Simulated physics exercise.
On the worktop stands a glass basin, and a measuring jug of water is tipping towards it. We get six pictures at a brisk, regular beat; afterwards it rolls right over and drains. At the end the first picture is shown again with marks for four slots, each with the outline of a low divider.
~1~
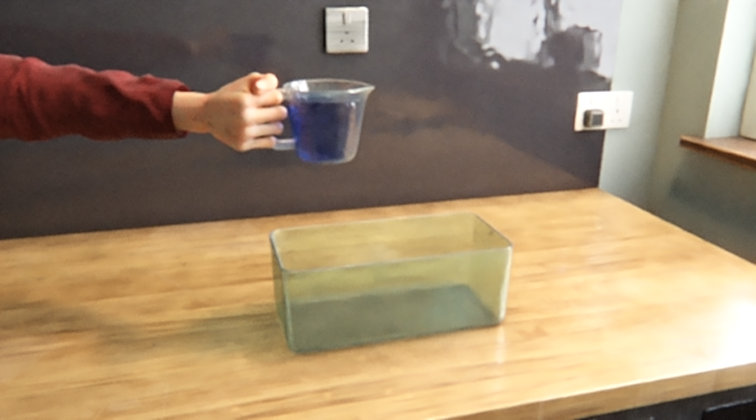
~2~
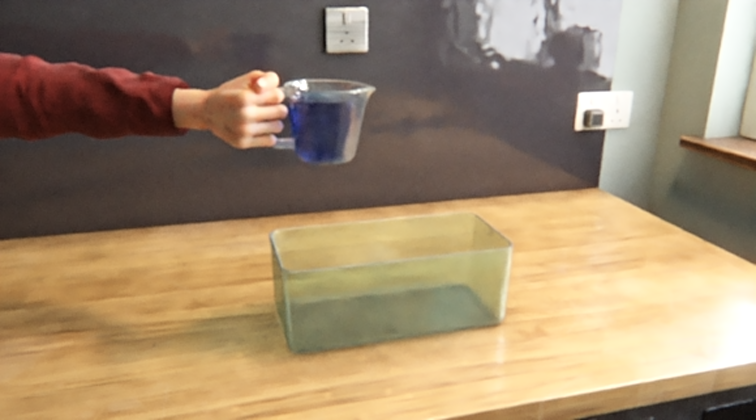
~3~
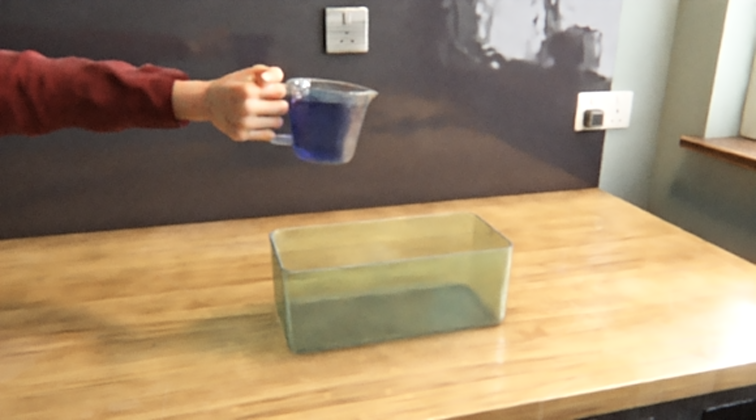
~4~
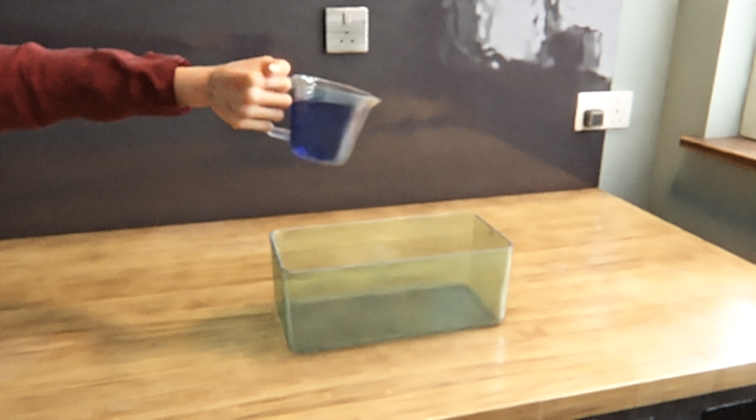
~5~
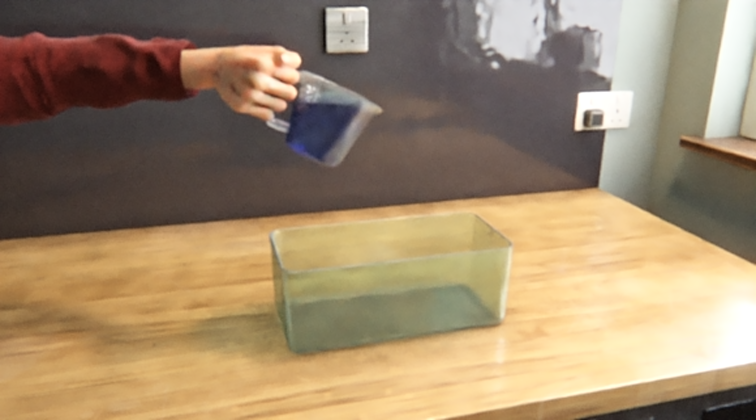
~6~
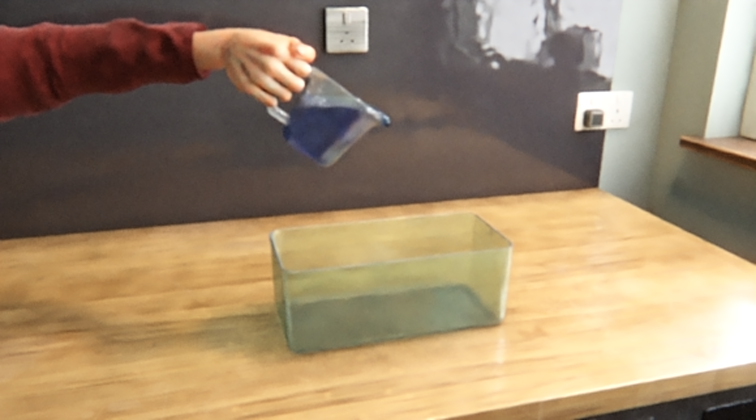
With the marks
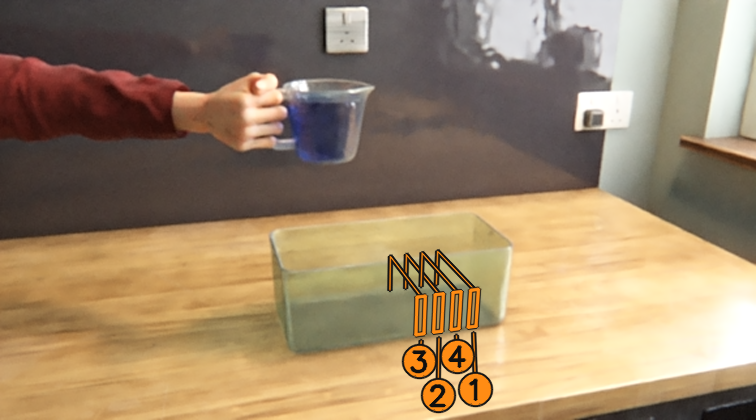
Hand holding a glass jug of blue water above a clear basin on a wooden worktop, gradually tilting it rightward until water reaches over the lip.
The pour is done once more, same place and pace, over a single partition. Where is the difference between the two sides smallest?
Go for 3.
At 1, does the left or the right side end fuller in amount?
The left side.
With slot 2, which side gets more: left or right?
The left side.
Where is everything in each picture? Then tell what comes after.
The first picture shows upright, lip at (373, 87); basin from (287, 351) to (503, 320); nothing has left yet.
The second picture shows upright, lip at (373, 88); nothing has left yet.
The third picture shows tipped about 7°, lip at (376, 93); nothing has left yet.
The fourth picture shows tipped about 15°, lip at (379, 100); nothing has left yet.
The fifth picture shows tipped about 25°, lip at (381, 110); nothing has left yet.
The sixth picture shows tipped about 38°, lip at (382, 122); water is over the lip, down to (382, 122).
On the marked copy, 1 at (473, 333); 2 at (439, 338); 3 at (421, 340); 4 at (456, 335).
Choosing 1, about 95 % ends left of the wall and 3 % right of it.
Choosing 2, about 77 % ends left of the wall and 20 % right of it; 3 % is lost outside.
Choosing 3, about 45 % ends left of the wall and 52 % right of it; 3 % is lost outside.
Choosing 4, about 90 % ends left of the wall and 4 % right of it; 5 % is lost outside.
